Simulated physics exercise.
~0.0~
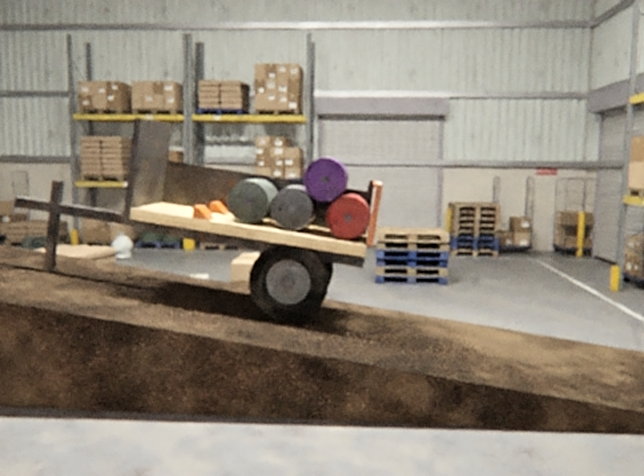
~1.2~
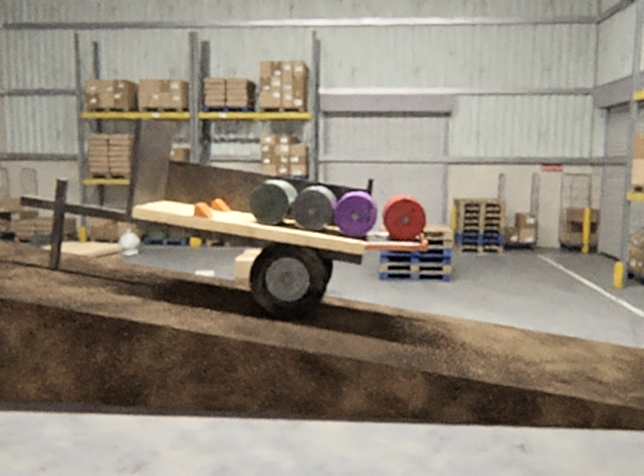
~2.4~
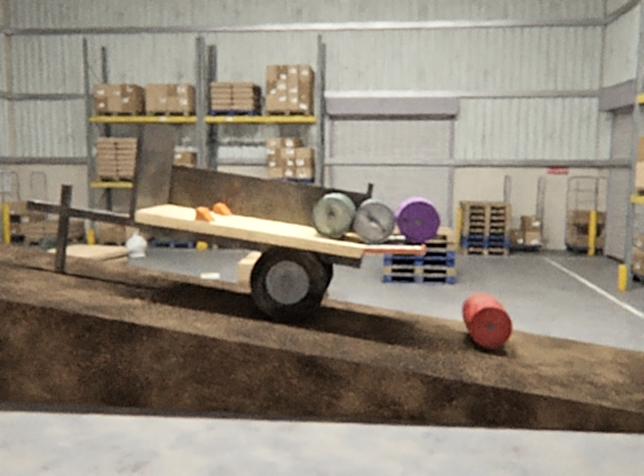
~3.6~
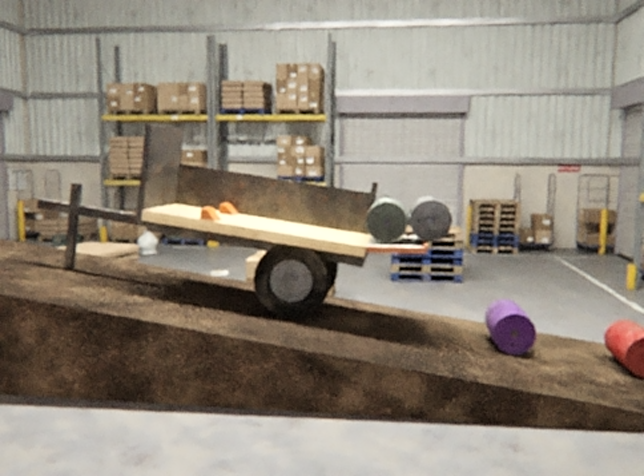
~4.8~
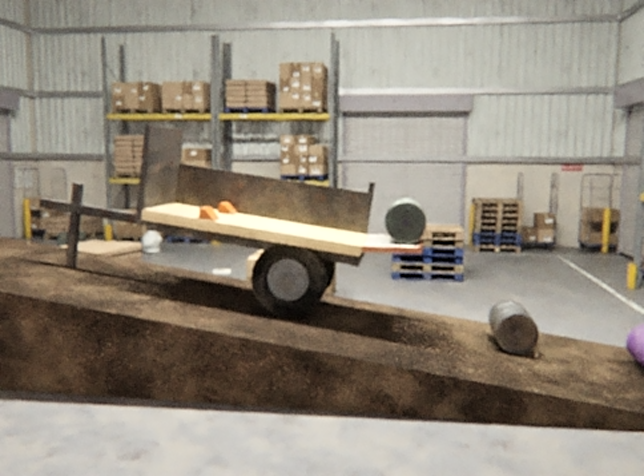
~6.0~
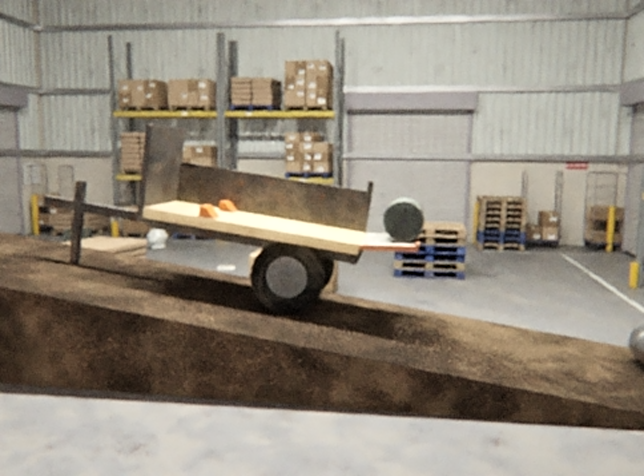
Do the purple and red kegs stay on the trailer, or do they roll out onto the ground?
Both roll out onto the ground. The red keg drops off the lowered gate first, and the purple one follows it down the slope.
